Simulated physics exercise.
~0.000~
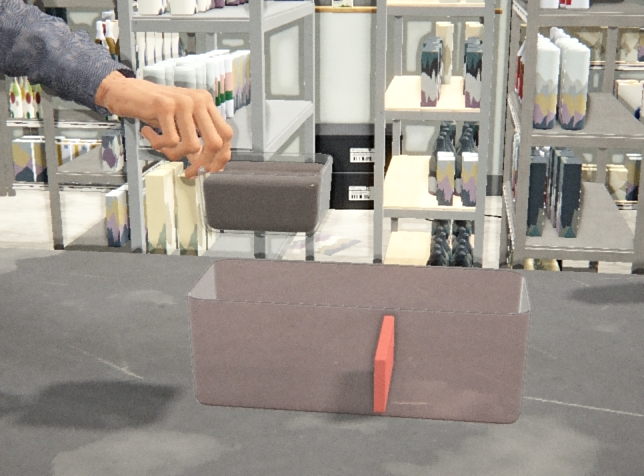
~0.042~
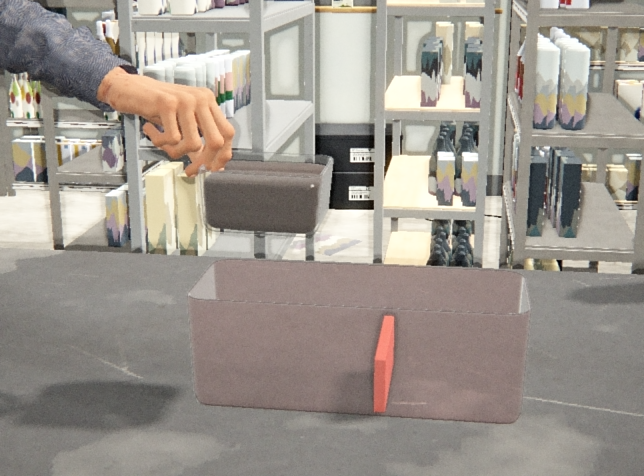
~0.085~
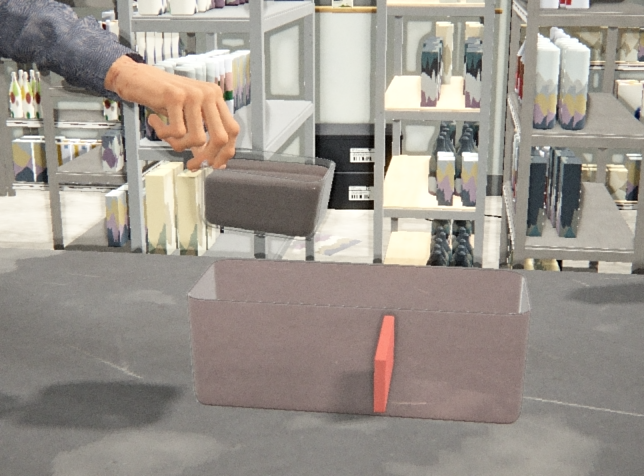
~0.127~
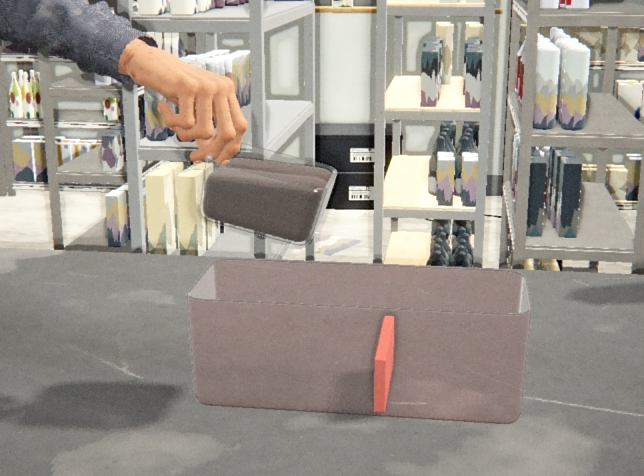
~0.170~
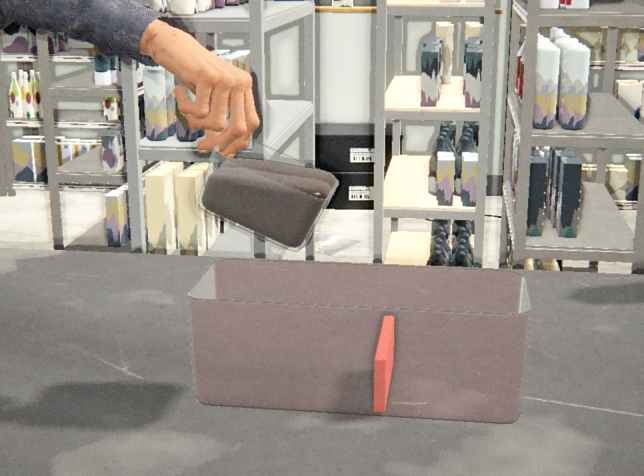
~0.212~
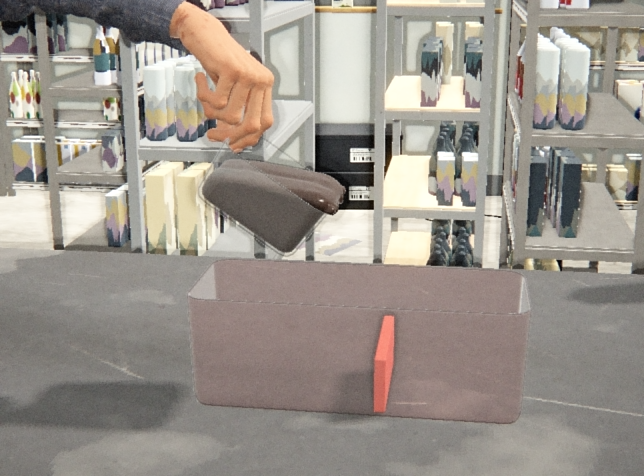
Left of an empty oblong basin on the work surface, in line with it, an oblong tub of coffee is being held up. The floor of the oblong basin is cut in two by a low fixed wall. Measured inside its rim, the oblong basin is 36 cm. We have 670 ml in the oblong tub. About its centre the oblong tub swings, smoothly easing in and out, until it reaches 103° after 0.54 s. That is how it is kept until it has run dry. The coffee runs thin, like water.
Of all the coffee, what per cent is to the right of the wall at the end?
I would say 20 percent.
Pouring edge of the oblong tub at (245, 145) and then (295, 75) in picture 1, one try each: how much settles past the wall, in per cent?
0 and 10 %.
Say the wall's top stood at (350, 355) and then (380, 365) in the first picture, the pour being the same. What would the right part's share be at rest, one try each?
The first try gives 70 percent and the second 45 percent.
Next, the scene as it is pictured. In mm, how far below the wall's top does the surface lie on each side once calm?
About 42 mm on the left, about 54 mm on the right.
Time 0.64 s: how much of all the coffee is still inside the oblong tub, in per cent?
I'd estimate some 3 per cent.
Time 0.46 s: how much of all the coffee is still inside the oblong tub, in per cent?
Portion remaining: Approx. 16 per cent.
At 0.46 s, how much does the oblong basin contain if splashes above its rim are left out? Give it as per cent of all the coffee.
I'd estimate some 54 percent of the liquid.
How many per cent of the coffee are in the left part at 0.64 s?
Roughly 72 in a hundred.
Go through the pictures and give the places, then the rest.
In the first picture, it leans 0°; its right rim is at (326, 167); the coffee meets the walls at (213, 170) and (325, 174); the oblong basin's rim runs from (201, 279) to (527, 294); the wall's top is at (385, 338).
In the second picture, it leans 2°; its right rim is at (327, 169); the coffee meets the walls at (214, 170) and (325, 174).
In the third picture, it leans 6°; its right rim is at (329, 173); the coffee meets the walls at (215, 168) and (327, 176).
In the fourth picture, it leans 13°; its right rim is at (331, 181); the coffee meets the walls at (217, 168) and (330, 178).
In the fifth picture, it leans 23°; its right rim is at (332, 192); the coffee meets the walls at (216, 169) and (333, 185); 2 per cent is over the edge.
In the sixth picture, it leans 34°; its right rim is at (331, 205); the coffee meets the walls at (216, 167) and (326, 190); 7 per cent is over the edge.
Then, 0.46 s in, the tilt is 98° and 16 per cent is still to pour, 38 is left of the wall and 16 right of it.
Then, 0.64 s in, the tilt is 103° and 3 per cent is still to pour, 73 is left of the wall and 20 right of it.
Then, 0.83 s in, the tilt is 103° and 0 per cent is still to pour, 71 is left of the wall and 20 right of it.
Then, 1.04 s in, the tilt is 103° and 0 per cent is still to pour, 72 is left of the wall and 20 right of it.
Finally, 72 per cent lies left of the wall, 20 right of it and 7 outside.
